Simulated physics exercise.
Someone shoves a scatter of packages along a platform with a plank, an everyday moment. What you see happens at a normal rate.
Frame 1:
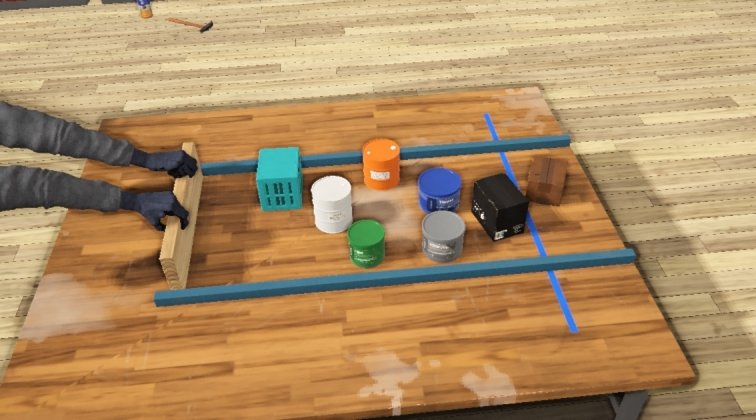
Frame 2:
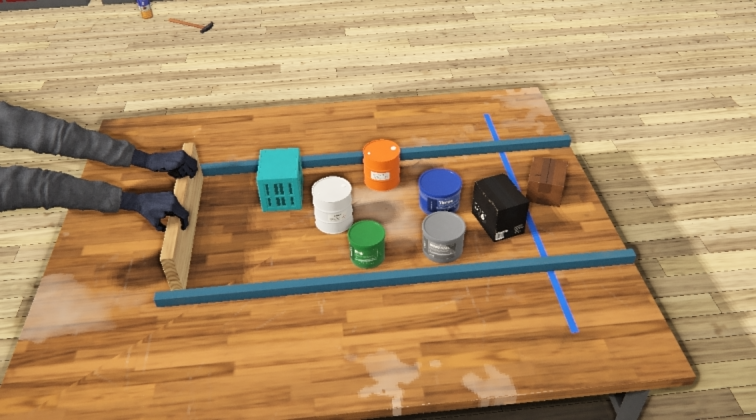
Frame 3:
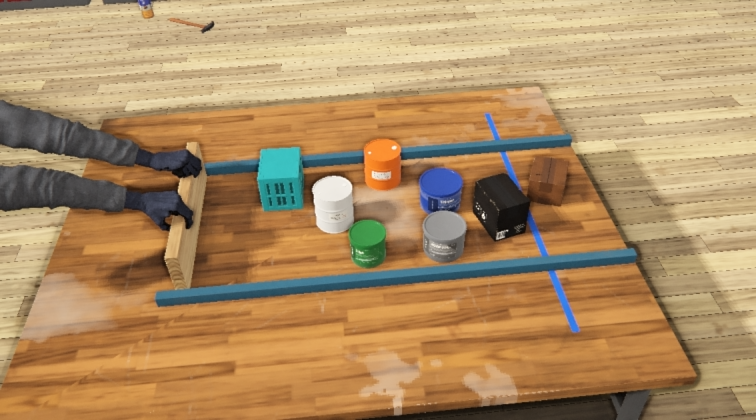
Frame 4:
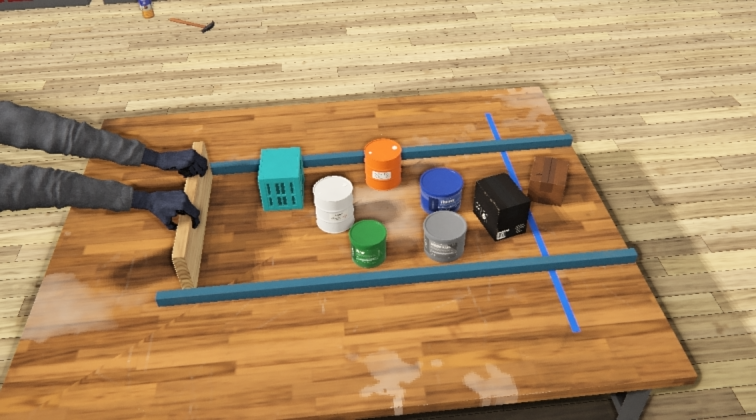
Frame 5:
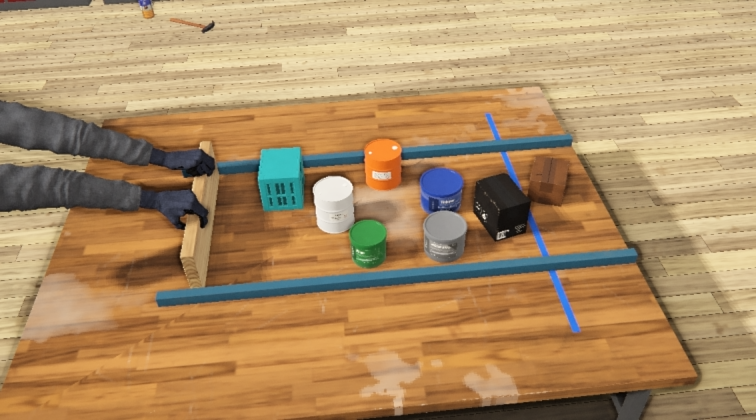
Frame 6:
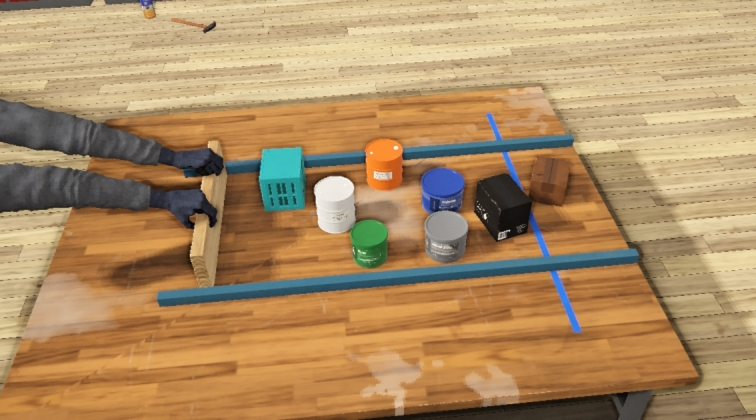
On a wooden tabletop between two blue rails, gloved hands slide an upright plank a short way right toward a teal crate and scattered pails, canisters and boxes, which stay essentially still near a blue tape line.
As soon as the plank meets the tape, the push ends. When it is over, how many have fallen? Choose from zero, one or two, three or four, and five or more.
When it is over, one or two have fallen.
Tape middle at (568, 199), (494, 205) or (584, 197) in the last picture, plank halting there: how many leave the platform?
5, 0, 7.
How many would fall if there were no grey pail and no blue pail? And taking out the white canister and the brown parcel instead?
That makes 0 fallen, then 0 fallen in the other try.
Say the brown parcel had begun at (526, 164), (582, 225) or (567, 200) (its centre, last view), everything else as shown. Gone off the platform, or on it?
Place by place, it goes off the edge; goes off the edge; goes off the edge.
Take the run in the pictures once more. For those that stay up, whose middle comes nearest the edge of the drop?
That's the black parcel.
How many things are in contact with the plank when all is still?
The answer is 3.
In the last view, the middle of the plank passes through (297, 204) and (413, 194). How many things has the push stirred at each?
Tally at point one: 1; at point two: 7.
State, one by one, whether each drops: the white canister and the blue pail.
White canister still up, blue pail still up.
Soon after, none off yet; brown parcel at rest near (549, 181); black parcel at rest near (502, 207); blue pail at rest near (442, 193).
Then, none off yet; brown parcel at rest near (549, 181); black parcel moved a little near (518, 210); blue pail moved about its own width near (478, 190).
At rest, the number that fall off is one or two; fallen, brown parcel.
